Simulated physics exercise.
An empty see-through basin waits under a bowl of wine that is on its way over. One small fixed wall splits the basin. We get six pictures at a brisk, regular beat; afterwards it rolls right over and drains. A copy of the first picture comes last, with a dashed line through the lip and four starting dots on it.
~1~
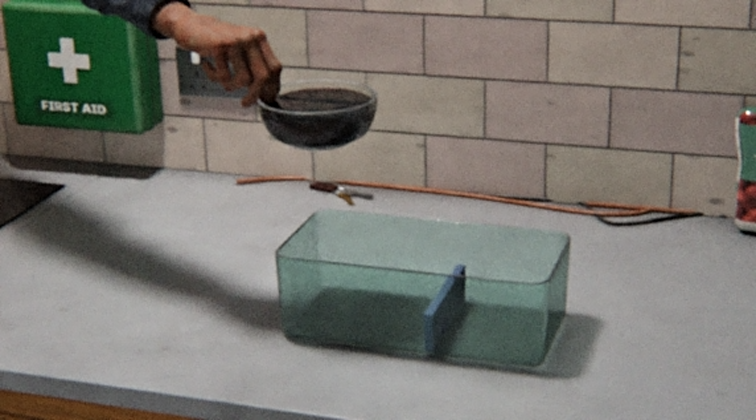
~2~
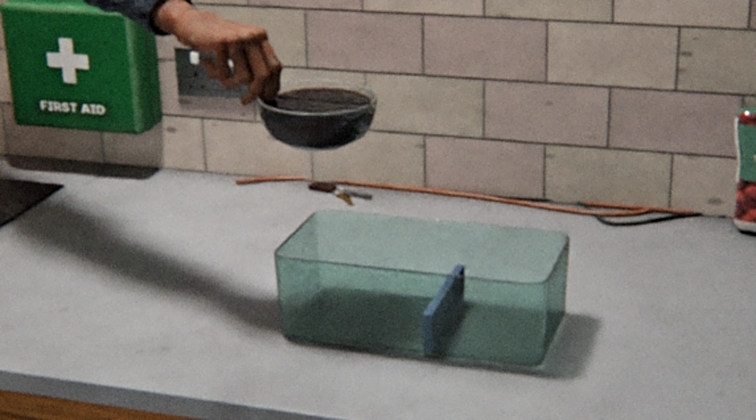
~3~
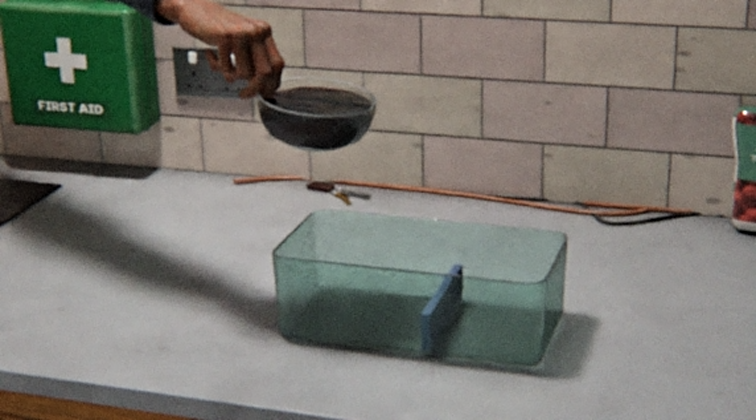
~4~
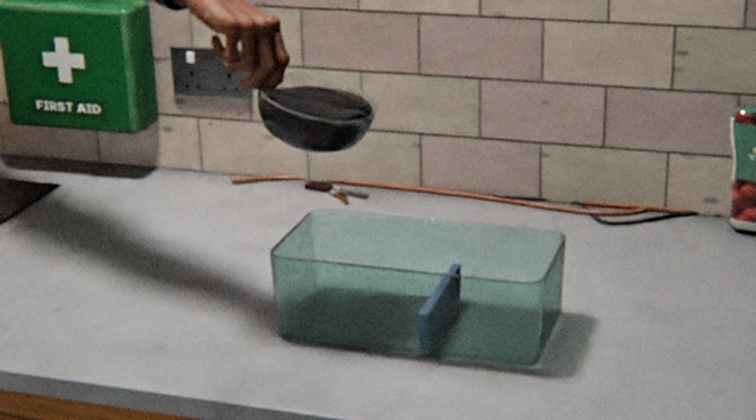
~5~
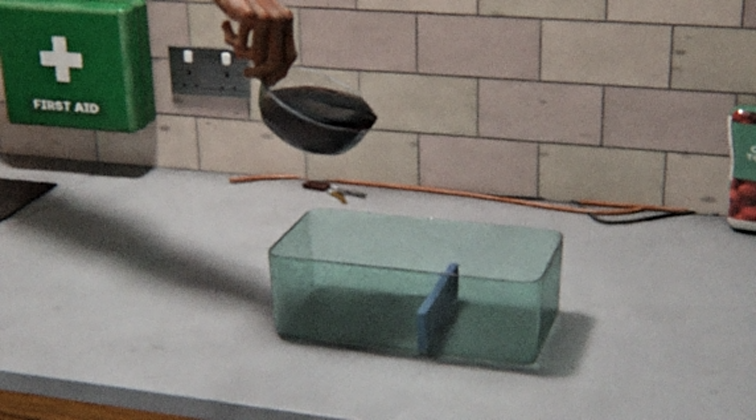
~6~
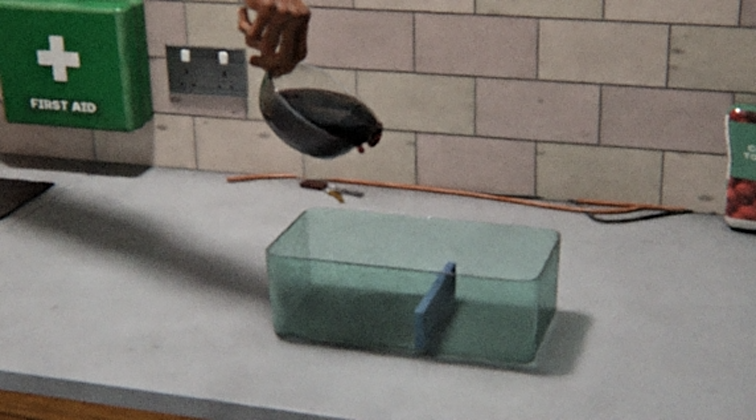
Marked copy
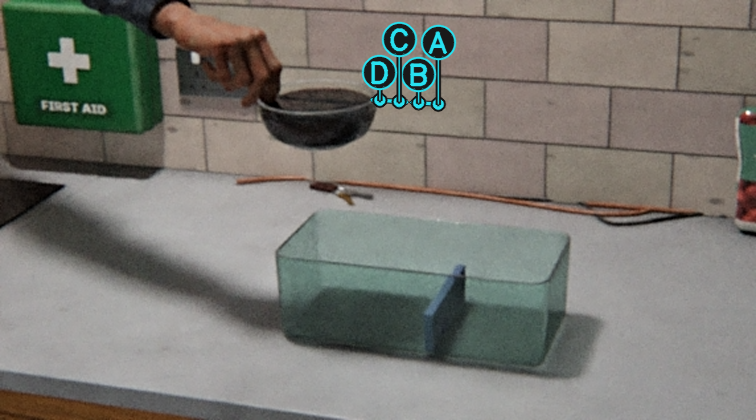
A hand held a glass bowl of dark liquid above an empty see-through basin with a blue divider, then tilted it steadily to the right until the liquid began coming over the lip.
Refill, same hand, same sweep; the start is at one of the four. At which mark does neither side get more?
Take C.
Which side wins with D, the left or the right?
The left one.
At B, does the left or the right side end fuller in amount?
The right one.
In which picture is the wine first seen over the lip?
In picture 5.
On the marked copy, A at (438, 104); B at (418, 102); C at (399, 101); D at (379, 100).
For dot A, about 15 % ends left of the wall and 81 % right of it; 3 % is lost outside.
For dot B, about 25 % ends left of the wall and 74 % right of it.
For dot C, about 50 % ends left of the wall and 48 % right of it.
For dot D, about 80 % ends left of the wall and 15 % right of it; 5 % is lost outside.
